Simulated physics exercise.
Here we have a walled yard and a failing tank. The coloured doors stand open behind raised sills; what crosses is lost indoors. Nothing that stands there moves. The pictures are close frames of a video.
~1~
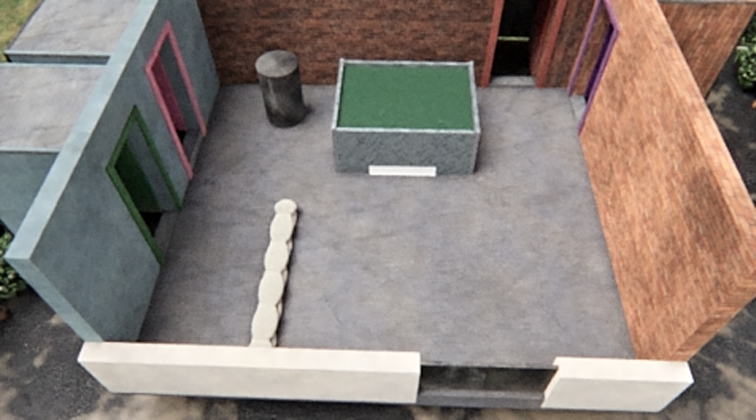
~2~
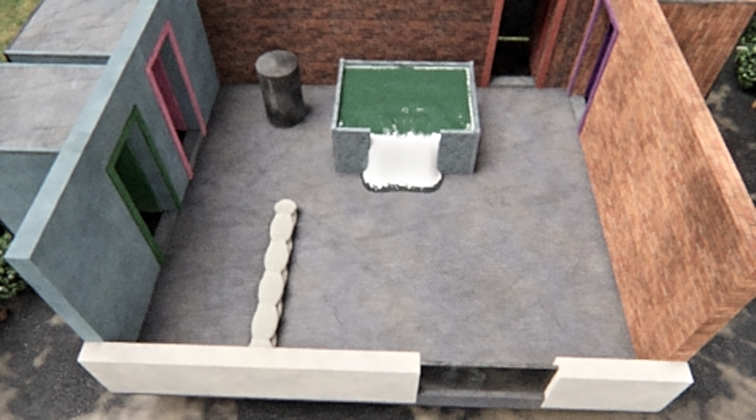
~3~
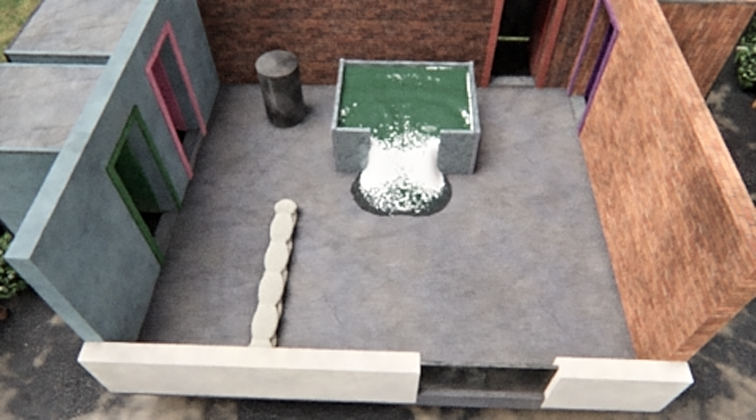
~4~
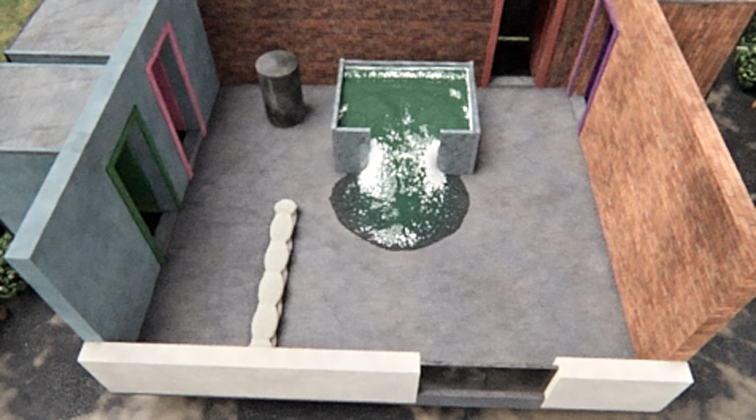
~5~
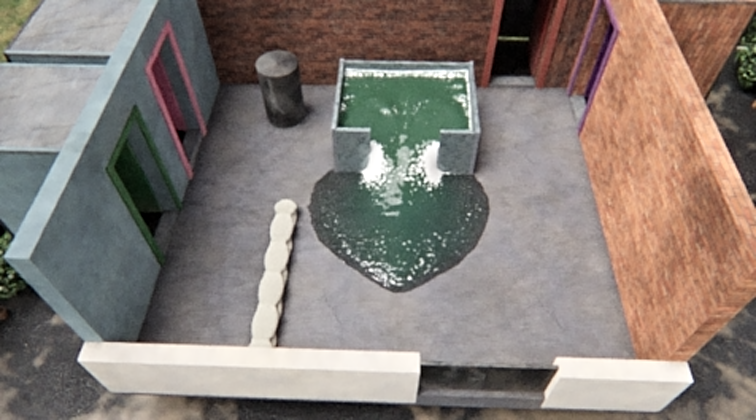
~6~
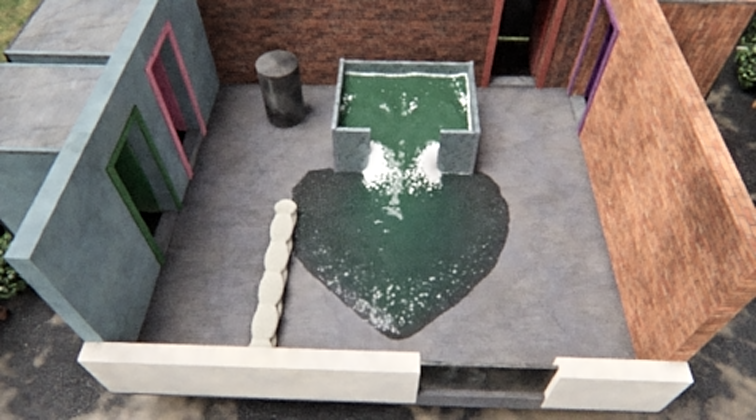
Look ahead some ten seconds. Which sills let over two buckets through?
One by one: The red door lets in a lot; the purple door lets in a lot; the green door admits no more than that; the pink door admits no more than that.
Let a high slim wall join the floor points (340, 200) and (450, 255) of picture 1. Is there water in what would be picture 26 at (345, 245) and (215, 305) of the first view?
As listed: Dry, dry.
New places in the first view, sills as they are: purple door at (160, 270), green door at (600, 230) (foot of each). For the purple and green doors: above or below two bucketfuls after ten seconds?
My reading: The purple one is under, the green one goes over.
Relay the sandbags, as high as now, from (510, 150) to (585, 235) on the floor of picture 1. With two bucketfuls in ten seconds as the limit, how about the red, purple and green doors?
The red one lets less in, the purple one keeps below it, the green one floods.
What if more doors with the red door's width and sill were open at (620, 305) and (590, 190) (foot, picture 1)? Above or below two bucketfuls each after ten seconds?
One after the other: Goes over, lets less in.
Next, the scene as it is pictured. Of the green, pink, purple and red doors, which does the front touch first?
That is the door marked green.
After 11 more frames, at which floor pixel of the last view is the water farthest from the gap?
I would point to (130, 367).
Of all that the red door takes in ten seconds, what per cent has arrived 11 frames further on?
Close to 0 %.
A moment on, water covers 35 % of the floor; the red door not reached, the purple door not reached, the green door not reached, the pink door not reached.
Next, water covers 45 % of the floor; the red door not reached, the purple door not reached, the green door not reached, the pink door not reached.
Then, water covers 50 % of the floor; the red door not reached, the purple door not reached, the green door wet at the sill, nothing in, the pink door not reached.
Later, water covers 90 % of the floor; the red door under two buckets in, the purple door wet at the sill, nothing in, the green door wet at the sill, nothing in, the pink door wet at the sill, nothing in.
In the end, water covers 95 % of the floor; the red door far over two buckets in, the purple door over two buckets in, the green door wet at the sill, nothing in, the pink door wet at the sill, nothing in.
